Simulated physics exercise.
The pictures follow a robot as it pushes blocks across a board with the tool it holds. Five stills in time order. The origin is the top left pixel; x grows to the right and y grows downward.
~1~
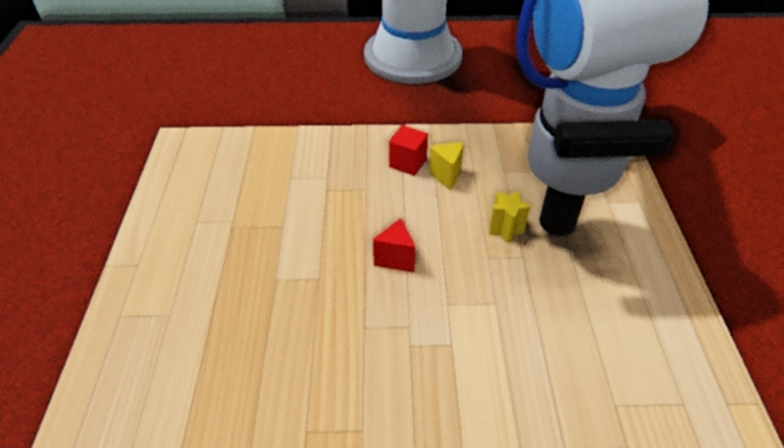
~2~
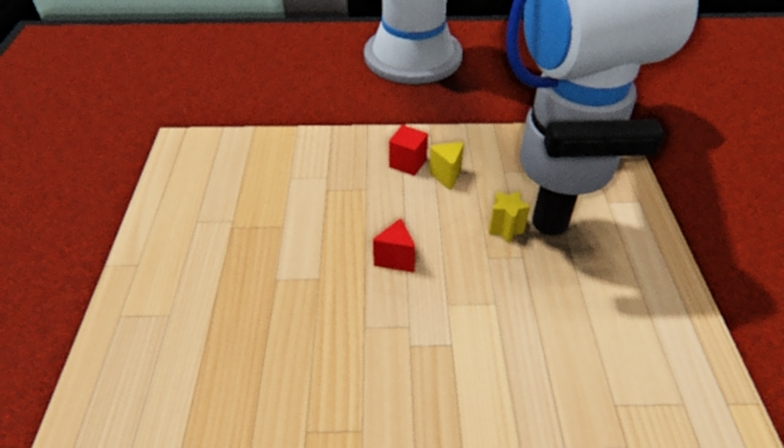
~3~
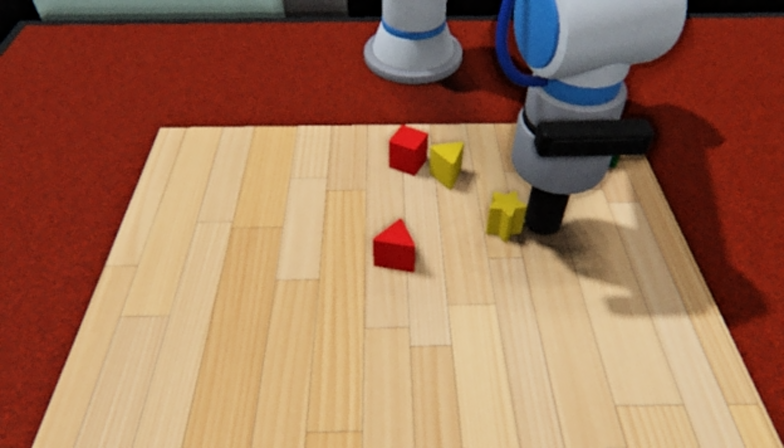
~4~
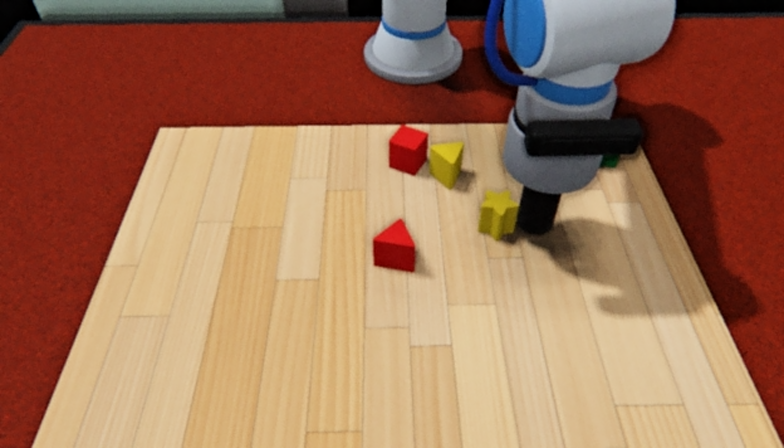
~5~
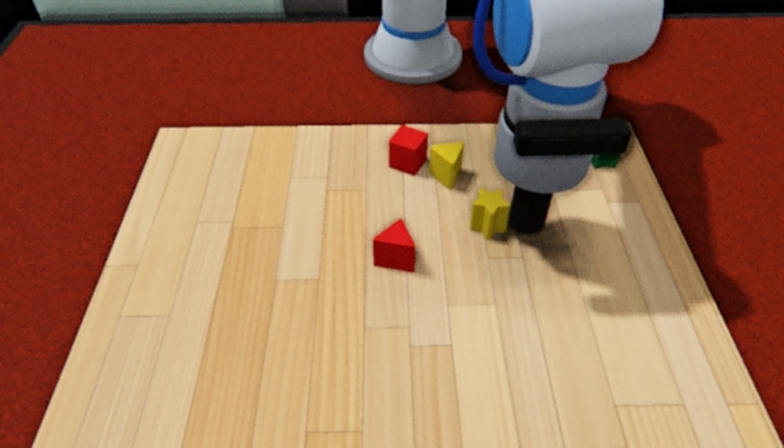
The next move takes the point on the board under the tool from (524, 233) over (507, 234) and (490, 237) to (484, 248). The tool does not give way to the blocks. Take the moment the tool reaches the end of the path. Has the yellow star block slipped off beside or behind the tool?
Final answer: Yes.
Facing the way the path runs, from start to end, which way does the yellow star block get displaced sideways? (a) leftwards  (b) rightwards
b
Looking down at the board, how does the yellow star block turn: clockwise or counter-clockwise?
It spins clockwise.
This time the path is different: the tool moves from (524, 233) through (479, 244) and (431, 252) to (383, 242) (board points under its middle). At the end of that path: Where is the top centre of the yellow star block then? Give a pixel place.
In the picture, that point is around (460, 199).
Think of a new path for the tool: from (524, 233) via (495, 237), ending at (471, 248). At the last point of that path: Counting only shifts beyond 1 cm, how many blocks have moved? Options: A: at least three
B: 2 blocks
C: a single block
Letter C.
The first path, step by step. Halfway along, tool at (500, 223); yellow star block at (471, 195), turned 35° clockwise.
At the end, tool at (486, 237); red triangular piece unmoved; yellow star block at (466, 196), turned 60° clockwise.
